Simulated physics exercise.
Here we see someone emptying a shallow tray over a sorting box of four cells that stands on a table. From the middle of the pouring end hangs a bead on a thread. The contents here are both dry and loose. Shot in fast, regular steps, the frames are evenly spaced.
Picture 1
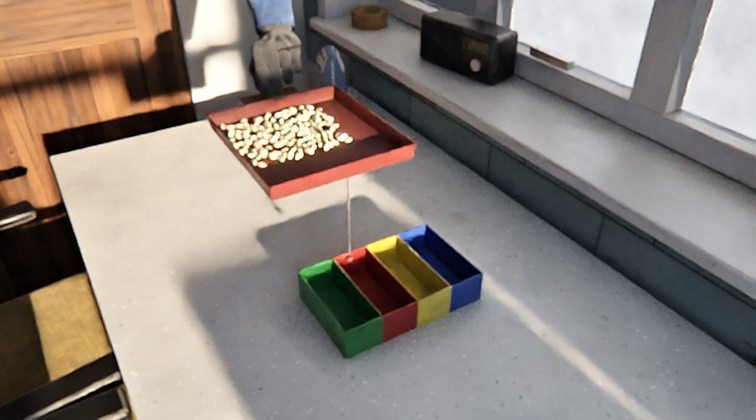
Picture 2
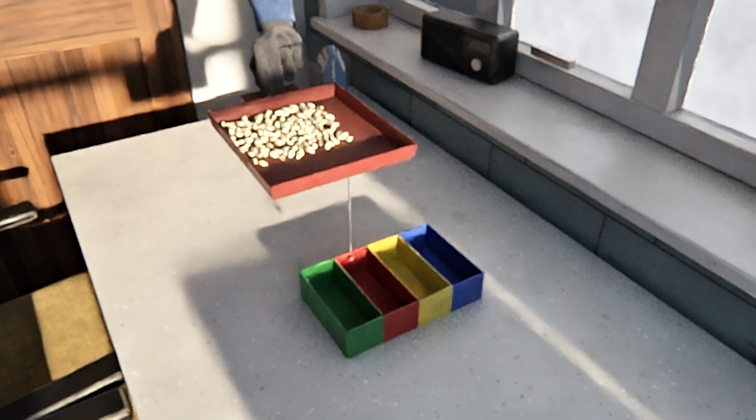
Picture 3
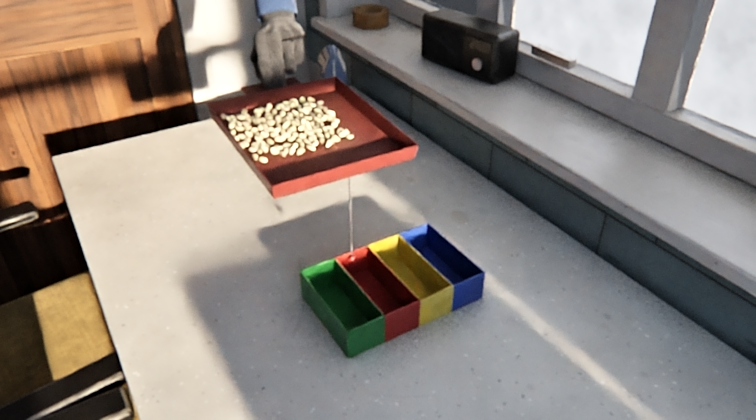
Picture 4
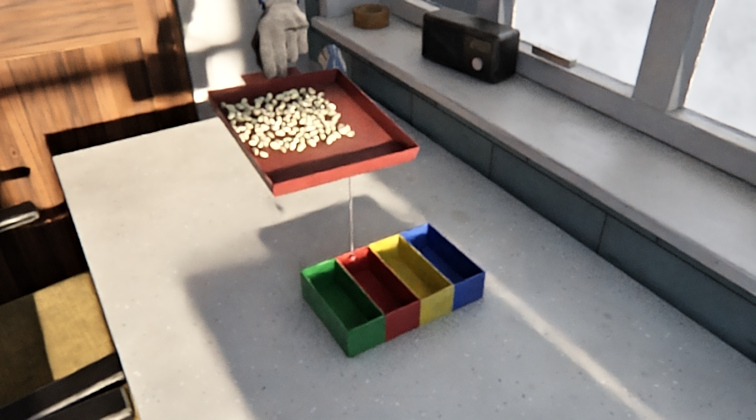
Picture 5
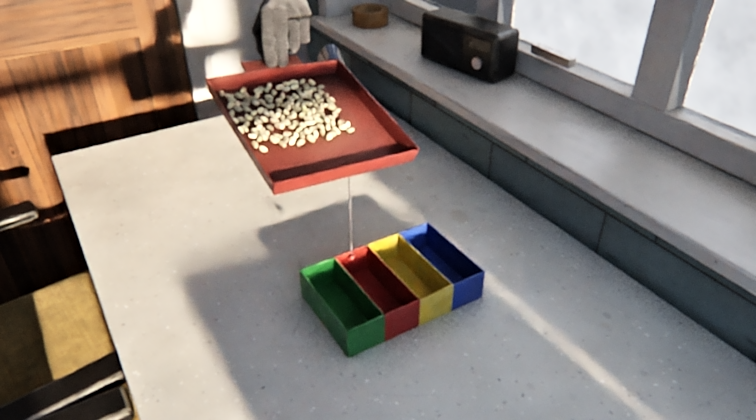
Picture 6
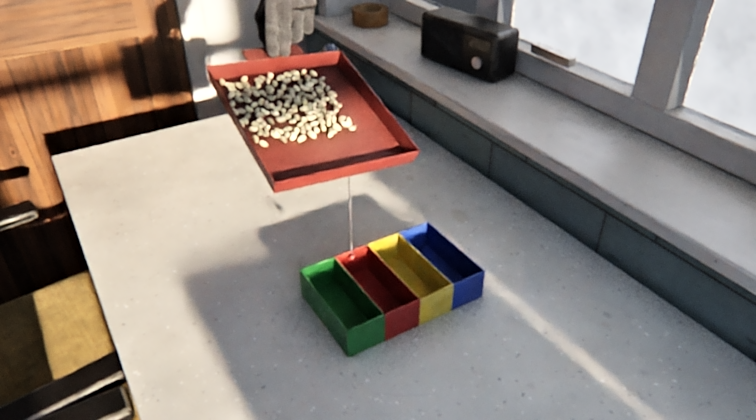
The clip opens on a shallow red tray of white beans held level above a sorting box with green, red, yellow and blue cells on a table. A gloved hand at the tray's far side then rises, lifting that side so the tray gradually tilts toward its near right corner, while the beans stay bunched toward the back.
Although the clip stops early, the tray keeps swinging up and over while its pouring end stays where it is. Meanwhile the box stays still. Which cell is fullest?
The yellow cell.
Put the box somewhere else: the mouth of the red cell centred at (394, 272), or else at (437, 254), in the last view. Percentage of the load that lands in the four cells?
In order, about 100 and 70 in a hundred.
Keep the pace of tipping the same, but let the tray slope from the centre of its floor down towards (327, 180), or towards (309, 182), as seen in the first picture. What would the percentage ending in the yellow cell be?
I'd put it at some 0 % and then some 0 %.
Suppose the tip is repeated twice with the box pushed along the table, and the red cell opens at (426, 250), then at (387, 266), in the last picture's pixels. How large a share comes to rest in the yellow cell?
Respectively 0 % and 40 %.
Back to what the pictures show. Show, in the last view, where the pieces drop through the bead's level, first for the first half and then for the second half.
The first part passes (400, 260); everything after passes (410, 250).
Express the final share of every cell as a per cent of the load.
Green cell near 10; red cell near 30; yellow cell near 40; blue cell near 20.
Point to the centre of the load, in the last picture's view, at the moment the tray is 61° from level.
(364, 153).
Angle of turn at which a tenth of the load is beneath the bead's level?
Near 90 degrees.
Just after the last frame, tray tipped steeply; almost all on the tray; just a few falling or outside the box.
A moment on, tray tipped right over; the larger part on the tray; about a tenth in the blue cell; just a few in the red cell; just a few in the yellow cell; just a few falling or outside the box.
Further on, tray tipped past a quarter turn; roughly half in the yellow cell; roughly a quarter in the red cell; roughly a quarter in the blue cell; about a tenth in the green cell; about a tenth falling or outside the box.
When it is over, tray tipped past a quarter turn; roughly half in the yellow cell; roughly a quarter in the red cell; roughly a quarter in the blue cell; about a tenth in the green cell; about a tenth outside the box.
